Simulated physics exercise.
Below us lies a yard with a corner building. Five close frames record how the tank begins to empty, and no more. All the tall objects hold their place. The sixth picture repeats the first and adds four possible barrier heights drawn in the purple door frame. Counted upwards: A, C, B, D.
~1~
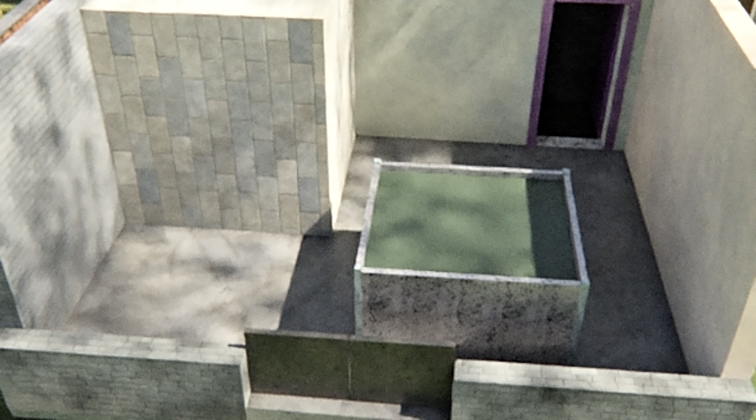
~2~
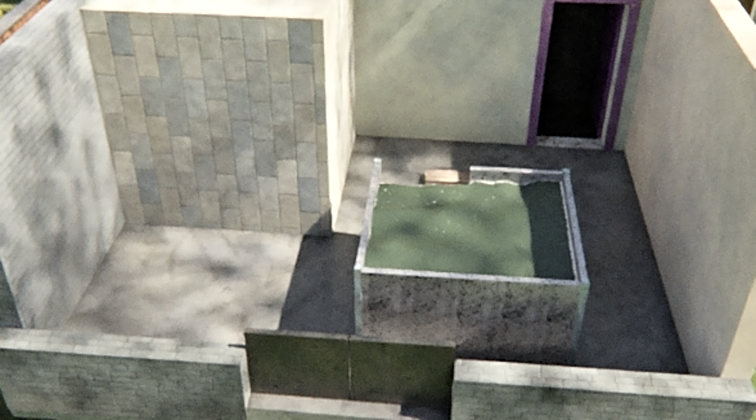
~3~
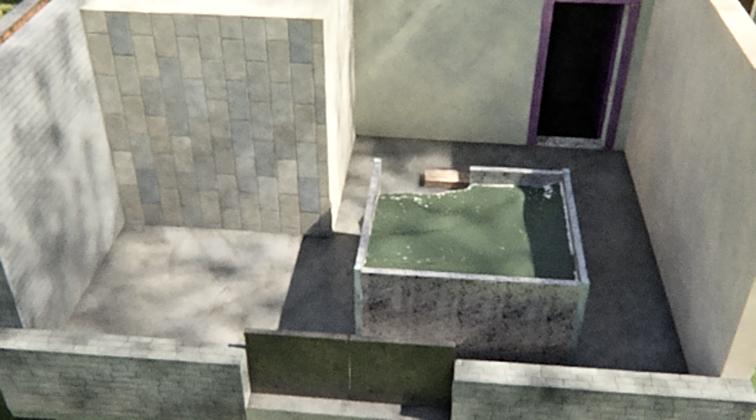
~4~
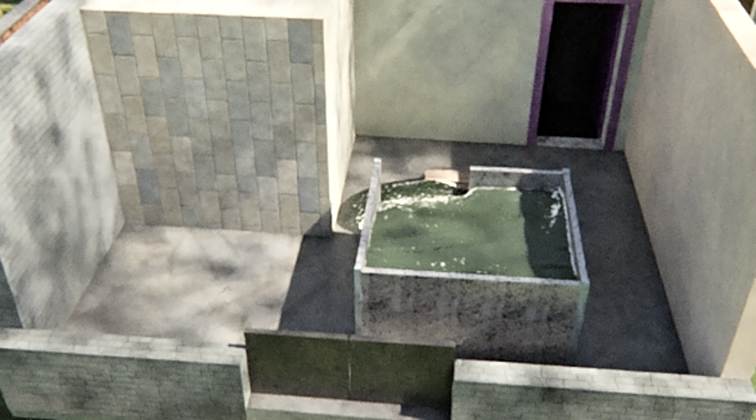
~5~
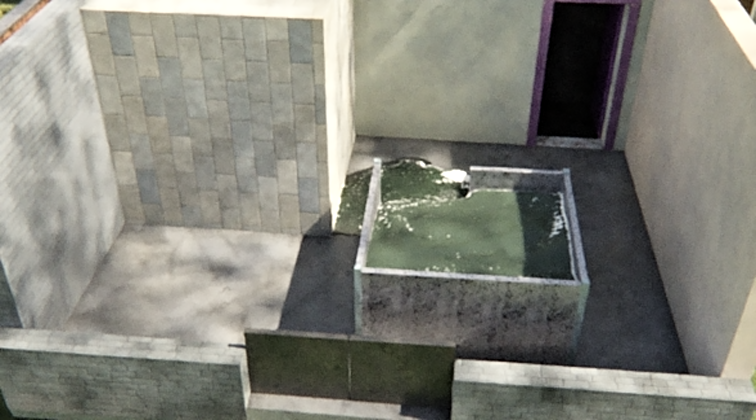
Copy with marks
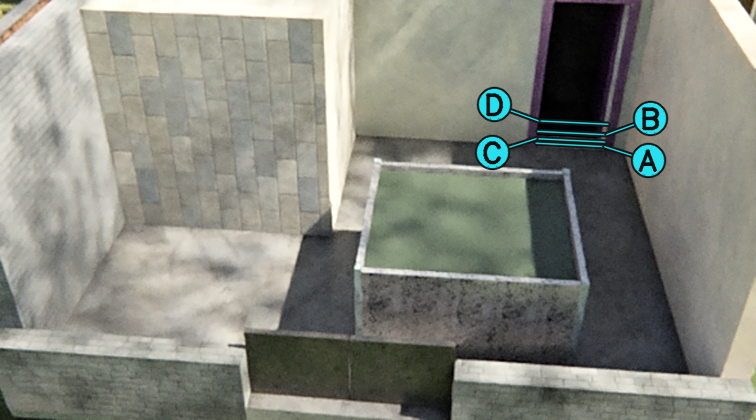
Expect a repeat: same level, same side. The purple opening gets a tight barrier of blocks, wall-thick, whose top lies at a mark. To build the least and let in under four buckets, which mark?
Go for D.
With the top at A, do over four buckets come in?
Yes.
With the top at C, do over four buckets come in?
Yes, that goes wrong.
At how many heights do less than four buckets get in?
One of them.
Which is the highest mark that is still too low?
That would be B.
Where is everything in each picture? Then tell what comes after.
In the first frame, water in the tank at rest, its middle at (470, 224); foot of the purple doorway at (569, 147); shut gate at (350, 348).
In the second frame, water covers 2 % of the ground, its front hidden from here.
In the third frame, water covers 4 % of the ground, its front hidden from here.
In the fourth frame, 9 % of the ground under water, visible out to (356, 202).
In the fifth frame, 15 % of the ground under water, visible out to (406, 160).
In cyan, A at (569, 144); B at (571, 133); C at (570, 140); D at (573, 122); from the bottom up A, C, B, D.
With A, dozens of bucketfuls pour in.
With B, about 11 bucketfuls get in.
With C, dozens of bucketfuls pour in.
With D, a bucket or two gets in.
